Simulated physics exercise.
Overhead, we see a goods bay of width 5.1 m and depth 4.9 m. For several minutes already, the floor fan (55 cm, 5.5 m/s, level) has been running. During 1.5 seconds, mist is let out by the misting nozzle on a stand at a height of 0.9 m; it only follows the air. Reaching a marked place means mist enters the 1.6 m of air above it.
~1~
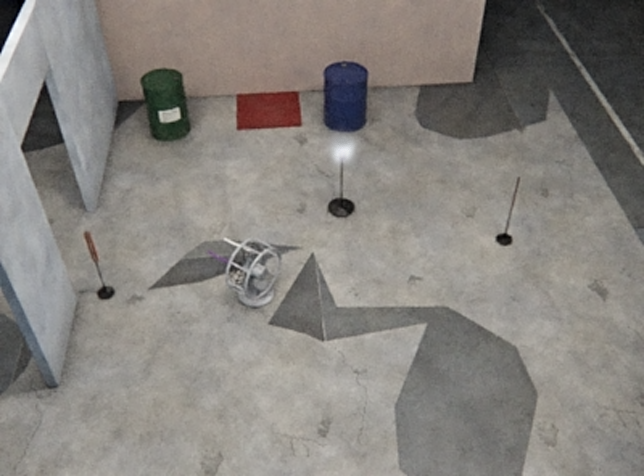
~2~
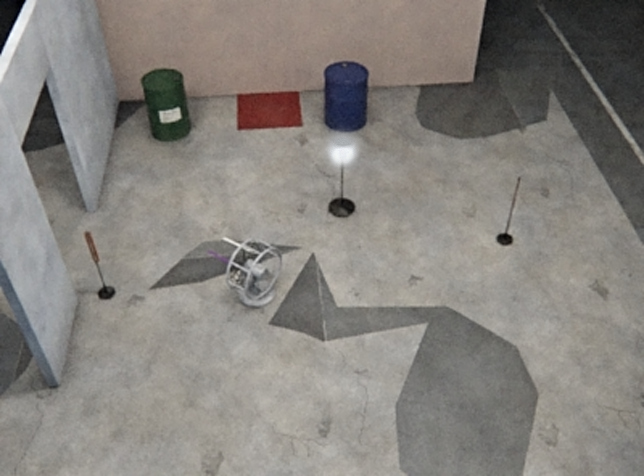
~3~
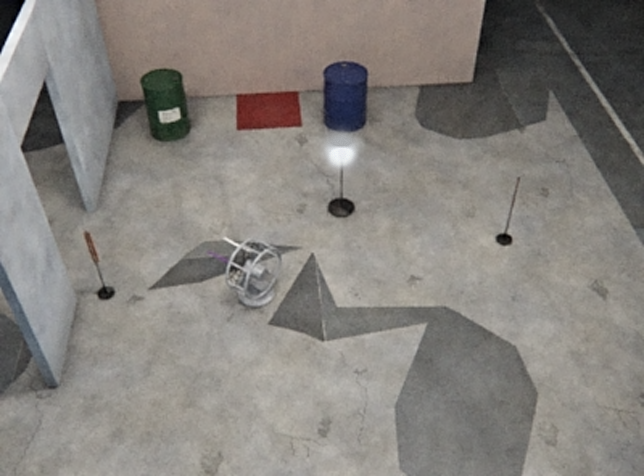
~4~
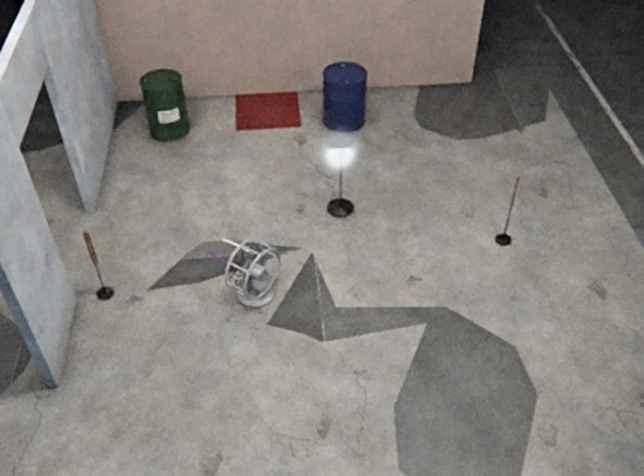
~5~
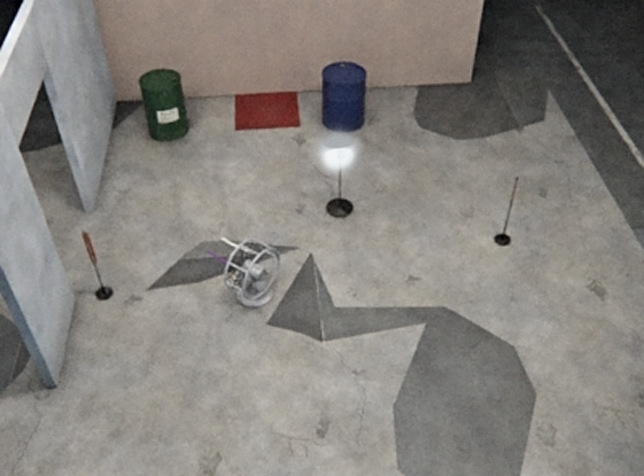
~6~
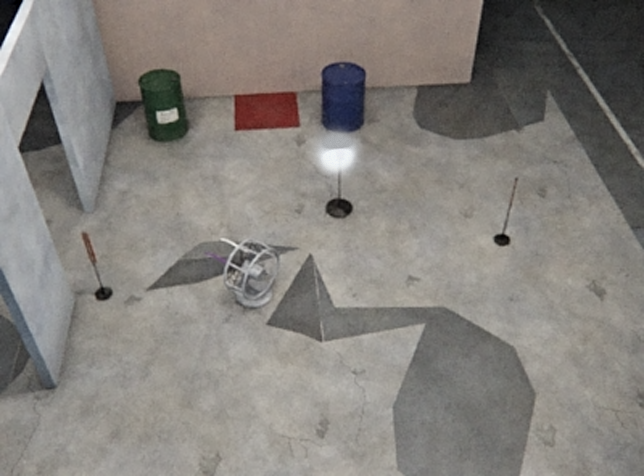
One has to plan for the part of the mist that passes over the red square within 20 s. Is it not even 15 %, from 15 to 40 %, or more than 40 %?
The part passing over the red square is above 40 %.
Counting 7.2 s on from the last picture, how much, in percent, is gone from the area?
0 per cent.
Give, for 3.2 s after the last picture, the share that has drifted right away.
Roughly 0 percent.
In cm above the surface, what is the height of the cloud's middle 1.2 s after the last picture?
80 cm.
Then, 1.2 s after the last picture, 0 % is gone from the area; 0 % has passed over the red square, and the middle of the rest is near (329, 157).
Then, 3.2 s after the last picture, 0 % is gone from the area; 0 % has passed over the red square, and the middle of the rest is near (311, 171).
Then, 7.2 s after the last picture, 0 % is gone from the area; 0 % has passed over the red square, and the middle of the rest is near (272, 214).
Then, 19.2 s after the last picture, 92 % is gone from the area; 60 % has passed over the red square.
